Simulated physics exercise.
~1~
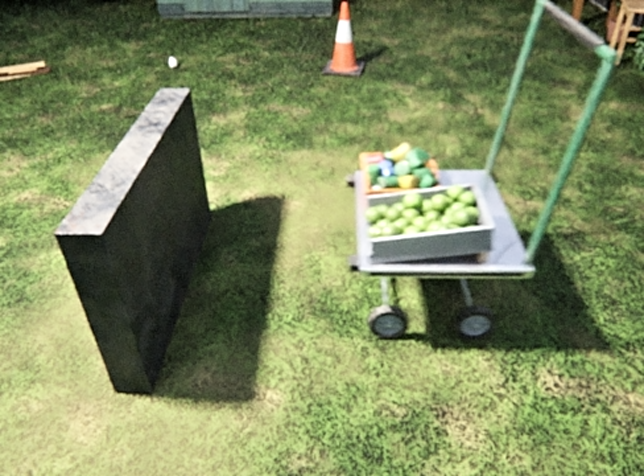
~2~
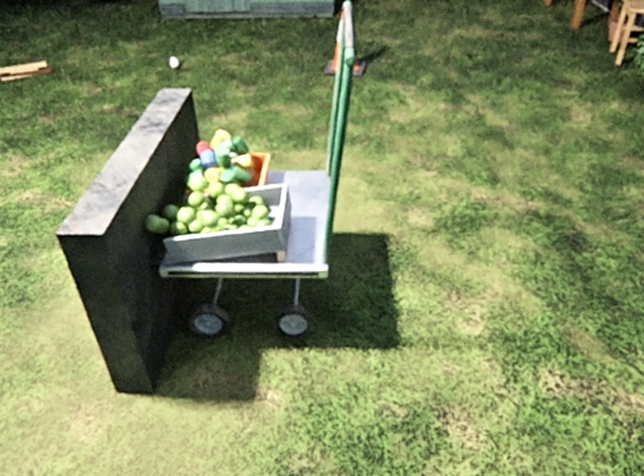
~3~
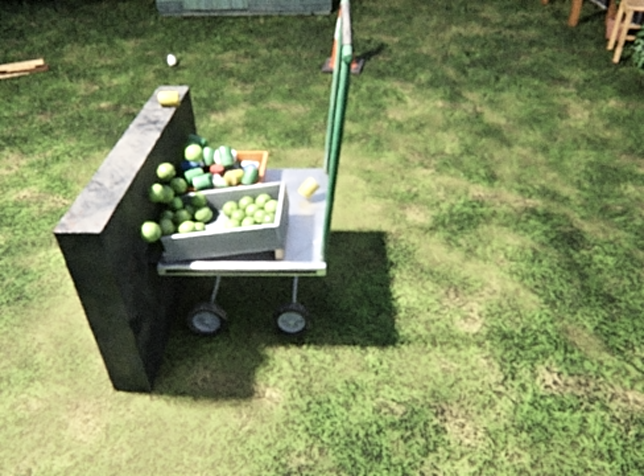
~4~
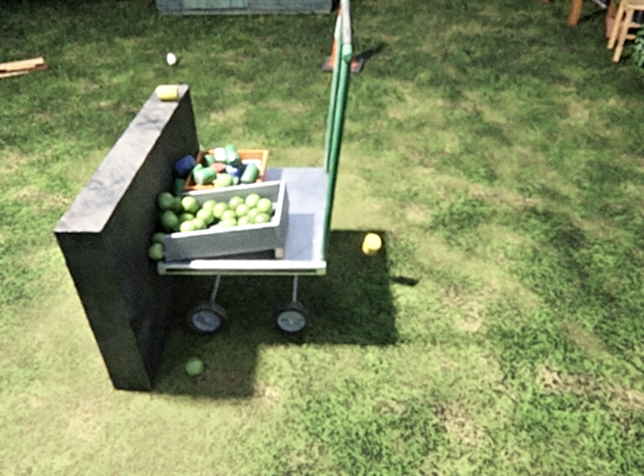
A flat trolley with a green handle stands on a sunlit lawn, seen from above by a slightly swaying camera, carrying a grey container of green apples in front of an orange container of small colourful jars. A dark upright wall stands at left, with an orange and white cone behind. The trolley rolls left and stops against the wall, and the apples and jars surge towards it. Some pile up over the left edges, while a yellow jar lands on the wall's top. Finally the trolley rests there, both containers still holding much of their load, with an apple and a yellow jar on the grass.
